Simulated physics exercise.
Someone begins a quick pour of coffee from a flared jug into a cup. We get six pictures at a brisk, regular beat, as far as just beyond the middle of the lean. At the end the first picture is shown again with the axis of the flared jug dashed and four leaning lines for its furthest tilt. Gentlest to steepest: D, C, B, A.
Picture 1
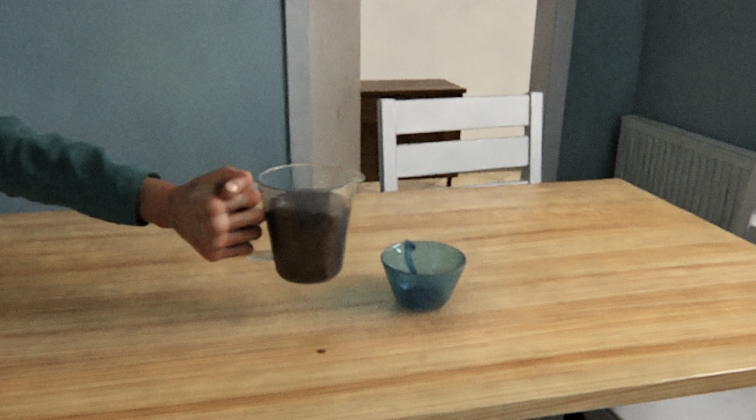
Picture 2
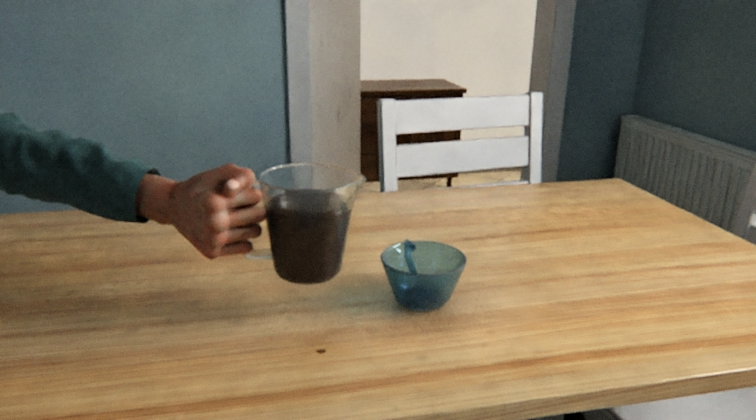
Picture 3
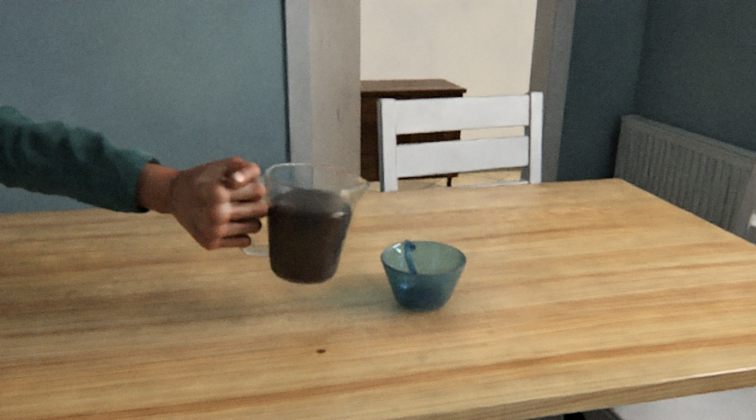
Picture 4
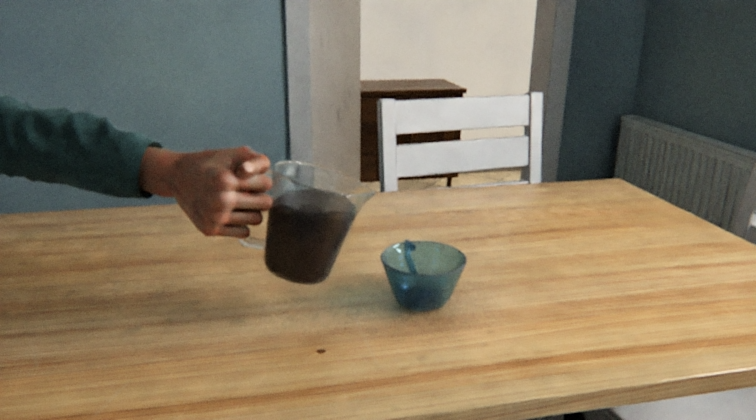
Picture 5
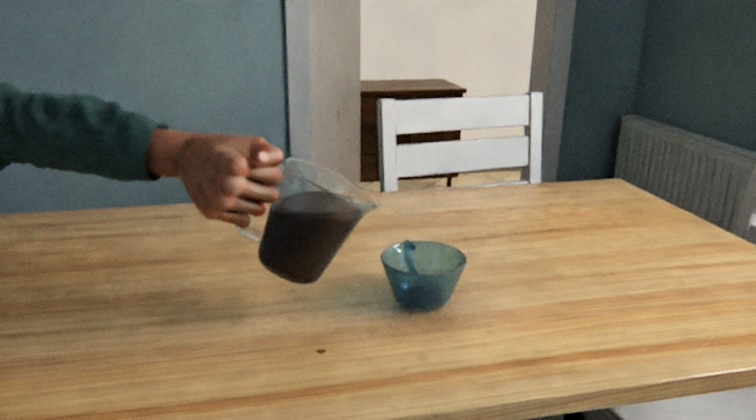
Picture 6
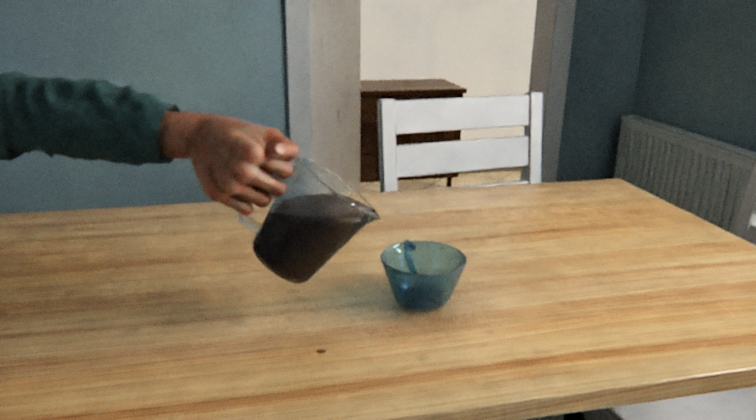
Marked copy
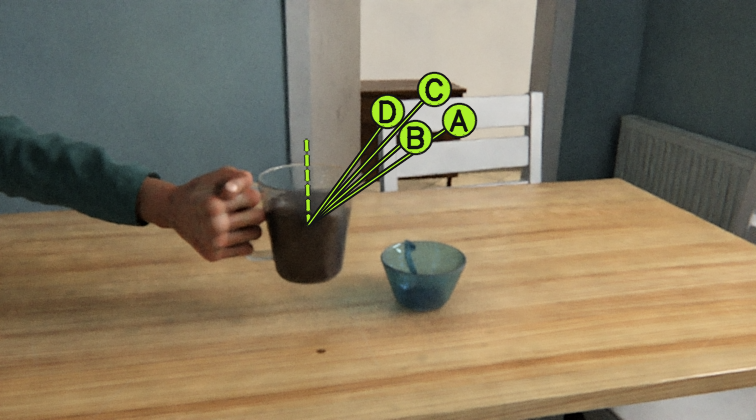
At a wooden table with a white chair behind it, a hand in a green sleeve holds a clear jug of dark liquid beside a small blue cup, then steadily tilts the jug rightward, its spout lowering toward the cup.
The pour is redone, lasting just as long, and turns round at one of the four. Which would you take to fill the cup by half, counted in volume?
A beats the others.
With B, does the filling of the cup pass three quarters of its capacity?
No, less.
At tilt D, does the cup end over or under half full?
Under.
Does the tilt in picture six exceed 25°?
Yes, it does.
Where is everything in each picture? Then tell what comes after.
In the first frame, upright, lip at (363, 176); rim of the cup round (424, 257); nothing has left yet.
In the second frame, upright, lip at (364, 178); nothing has left yet.
In the third frame, tipped about 7°, lip at (368, 183); nothing has left yet.
In the fourth frame, tipped about 16°, lip at (373, 192); nothing has left yet.
In the fifth frame, tipped about 26°, lip at (377, 203); nothing has left yet.
In the sixth frame, tipped about 37°, lip at (379, 216); nothing has left yet.
On the marked copy, A at (445, 130); B at (399, 145); C at (422, 101); D at (380, 127).
Choosing A, the cup ends with about 49 % of what it can hold.
Choosing B, the cup ends with about 35 % of what it can hold.
Choosing C, the cup ends with about 21 % of what it can hold.
Choosing D, the cup ends with about 9 % of what it can hold.
